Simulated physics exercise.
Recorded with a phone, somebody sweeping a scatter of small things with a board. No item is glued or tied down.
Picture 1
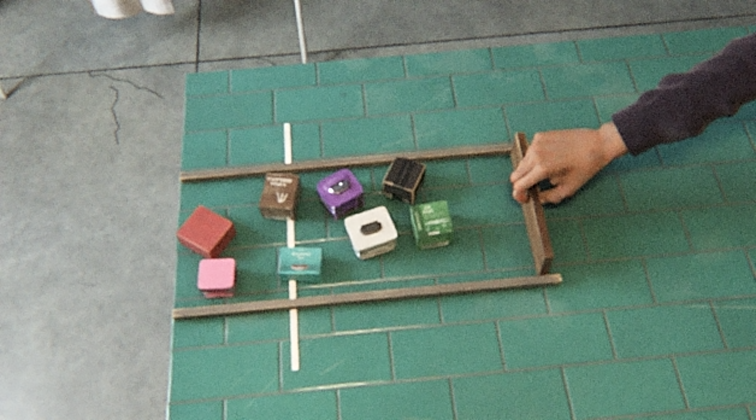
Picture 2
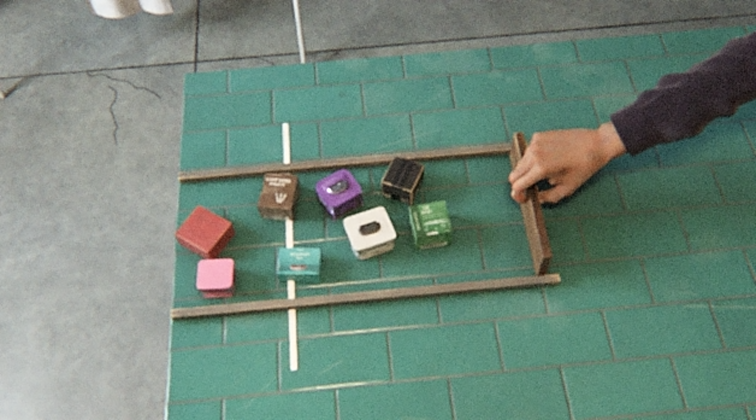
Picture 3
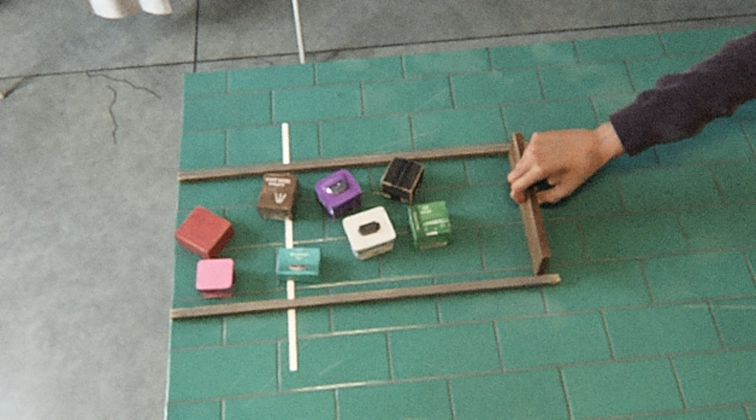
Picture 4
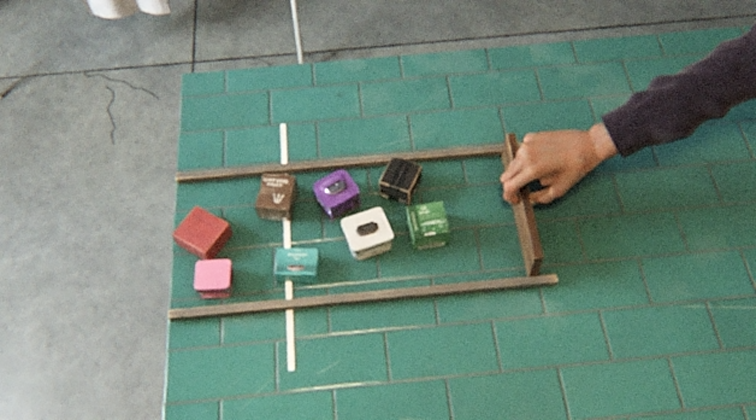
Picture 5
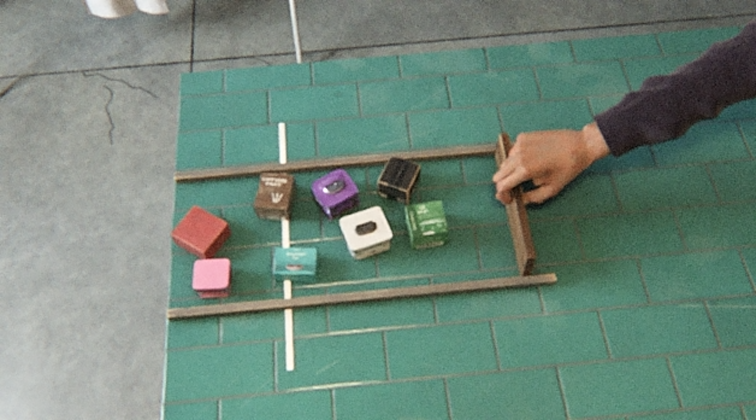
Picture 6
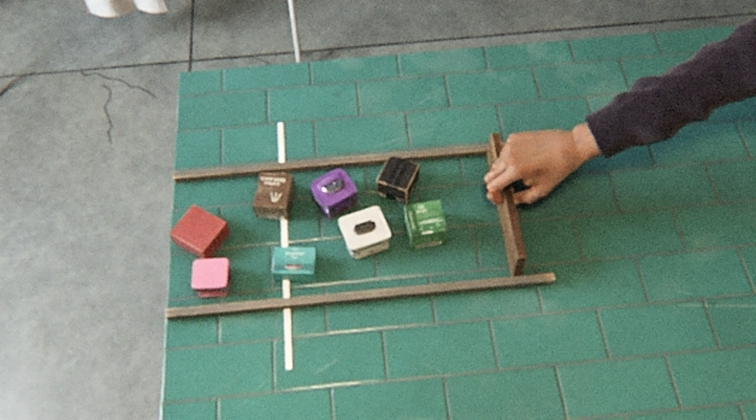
To begin with, a hand holds a wooden board at the right end of two rails, with eight small colourful blocks and boxes scattered between them on a green surface. The board stays nearly still, then the hand slides it slightly left, while the objects keep their arrangement.
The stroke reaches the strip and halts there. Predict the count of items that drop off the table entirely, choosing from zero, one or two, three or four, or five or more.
The number going over the end will be nothing at all.
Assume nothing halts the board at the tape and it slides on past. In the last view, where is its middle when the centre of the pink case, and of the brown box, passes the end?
Roughly (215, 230); for the second one, roughly (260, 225).
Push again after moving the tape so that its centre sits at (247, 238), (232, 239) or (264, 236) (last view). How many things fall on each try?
The counts would be 2, 2 and 1.
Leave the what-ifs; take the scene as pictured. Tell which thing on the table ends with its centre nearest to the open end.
It would be the red block, I'd say.
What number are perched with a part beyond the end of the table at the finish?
1 in all.
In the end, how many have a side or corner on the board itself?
That number would be 2.
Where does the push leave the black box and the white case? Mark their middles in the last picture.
They end up close to (266, 199) and (225, 237).
Early on, none off yet; red block at rest near (200, 233); pink case at rest near (212, 278); brown box at rest near (274, 196).
A while later, none off yet; red block at rest near (200, 233); pink case at rest near (211, 279); brown box travelled about its own width near (229, 198).
Finally, the number that fall off is zero.
